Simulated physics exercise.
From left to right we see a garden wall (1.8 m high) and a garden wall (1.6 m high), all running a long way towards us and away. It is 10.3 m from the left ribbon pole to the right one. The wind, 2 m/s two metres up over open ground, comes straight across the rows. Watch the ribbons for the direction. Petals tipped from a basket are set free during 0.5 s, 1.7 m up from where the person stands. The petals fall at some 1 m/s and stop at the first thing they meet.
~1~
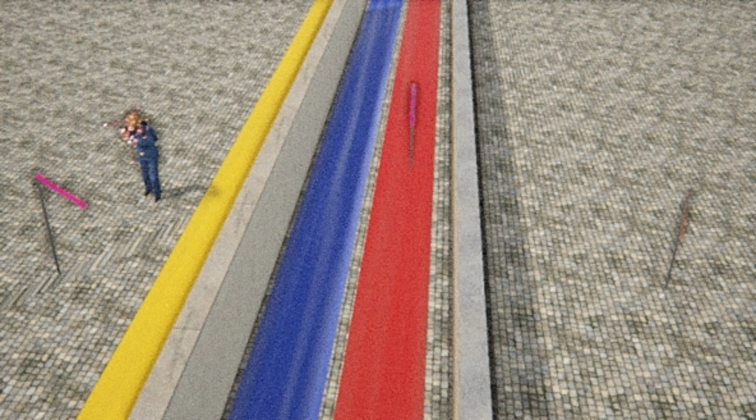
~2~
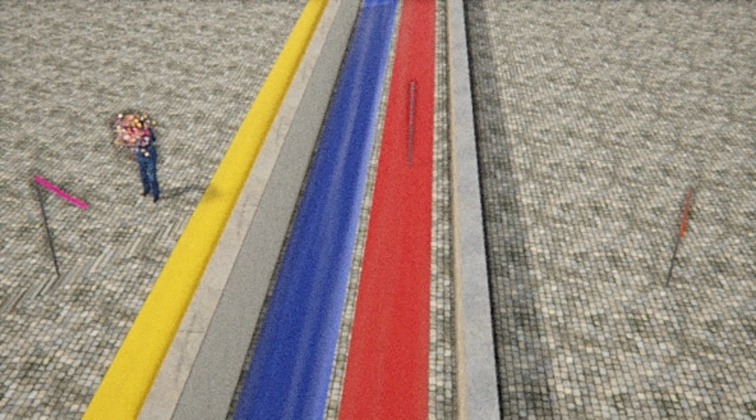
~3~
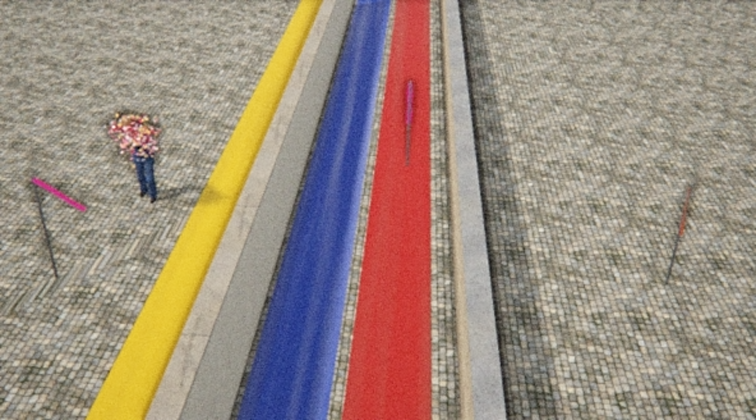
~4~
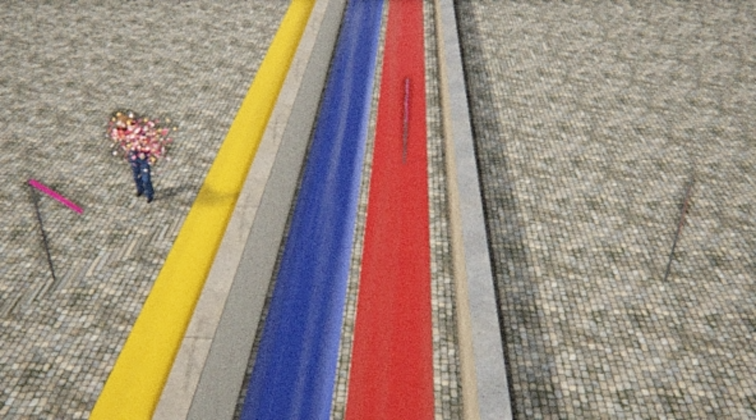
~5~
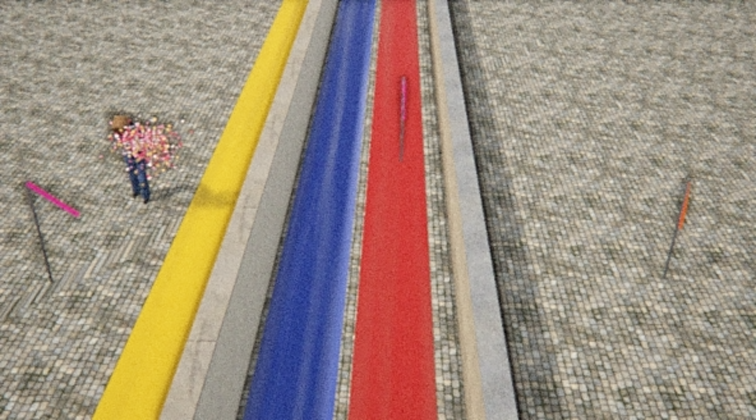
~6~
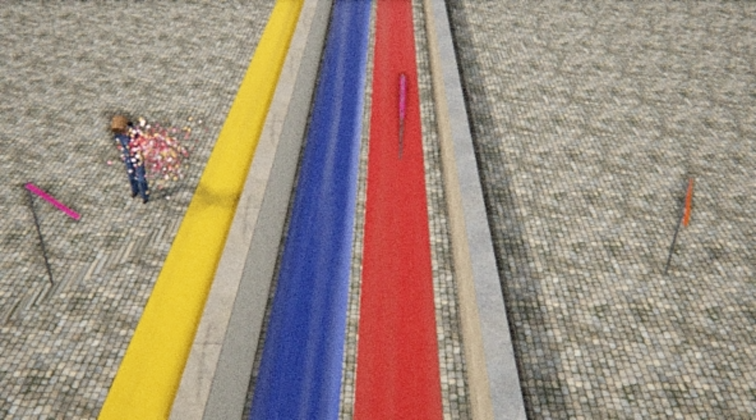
A small figure in blue releasing pink and white petals that spread rightward beside yellow, blue and red strips between low walls.
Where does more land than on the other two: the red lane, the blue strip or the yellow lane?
The yellow one.
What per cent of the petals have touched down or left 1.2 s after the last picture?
About 25 %.
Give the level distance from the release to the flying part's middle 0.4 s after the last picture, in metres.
Roughly 1.0 m.
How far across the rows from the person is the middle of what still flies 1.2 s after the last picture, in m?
Roughly 1.5 m.
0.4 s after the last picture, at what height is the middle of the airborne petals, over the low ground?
About 1.0 m.
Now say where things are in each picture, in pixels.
In the first picture, the left ribbon ends at (86, 208), leaning 55 degrees to the right, the petals in the air span x = 115 to 145 around y = 130 and it comes from (133, 129).
In the second picture, the right ribbon ends at (681, 237), hanging almost straight, the petals in the air span x = 120 to 145 around y = 135, the red one passes (396, 269), the yellow one passes (203, 260) and the blue one passes (316, 265).
In the third picture, the inner ribbon ends at (409, 124), hanging almost straight, the petals in the air span x = 115 to 155 around y = 135 and the top of the right garden wall crosses (466, 150).
In the fourth picture, the left ribbon ends at (82, 212), leaning 55 degrees to the right, the petals in the air span x = 115 to 165 around y = 140, the red one passes (398, 196), the yellow one passes (230, 190) and the blue one passes (329, 194).
In the fifth picture, the right ribbon ends at (680, 229), hanging almost straight and the petals in the air span x = 120 to 170 around y = 145.
In the sixth picture, the inner ribbon ends at (402, 118), hanging almost straight, the petals in the air span x = 130 to 185 around y = 150 and the top of the right garden wall crosses (463, 145).
Then, 0.4 s after the last picture, 99 % is in the air or yet to come; 0 % lies on the red lane, 0 % on the yellow lane and 0 % on the blue strip; the middle of what still flies is 1.1 m above the low ground, near (181, 165).
Then, 1.2 s after the last picture, 74 % is in the air or yet to come; 0 % lies on the red lane, 18 % on the yellow lane and 0 % on the blue strip; the middle of what still flies is 0.6 m above the low ground, near (216, 186).
Then, 2.7 s after the last picture, 15 % is in the air or yet to come; 0 % lies on the red lane, 69 % on the yellow lane and 0 % on the blue strip; the middle of what still flies is 0.6 m above the low ground, near (260, 191).
Then, 7.2 s after the last picture, 1 % is in the air or yet to come; 1 % lies on the red lane, 73 % on the yellow lane and 3 % on the blue strip.
Then, 44.2 s after the last picture, 0 % is in the air or yet to come; 1 % lies on the red lane, 73 % on the yellow lane and 3 % on the blue strip.
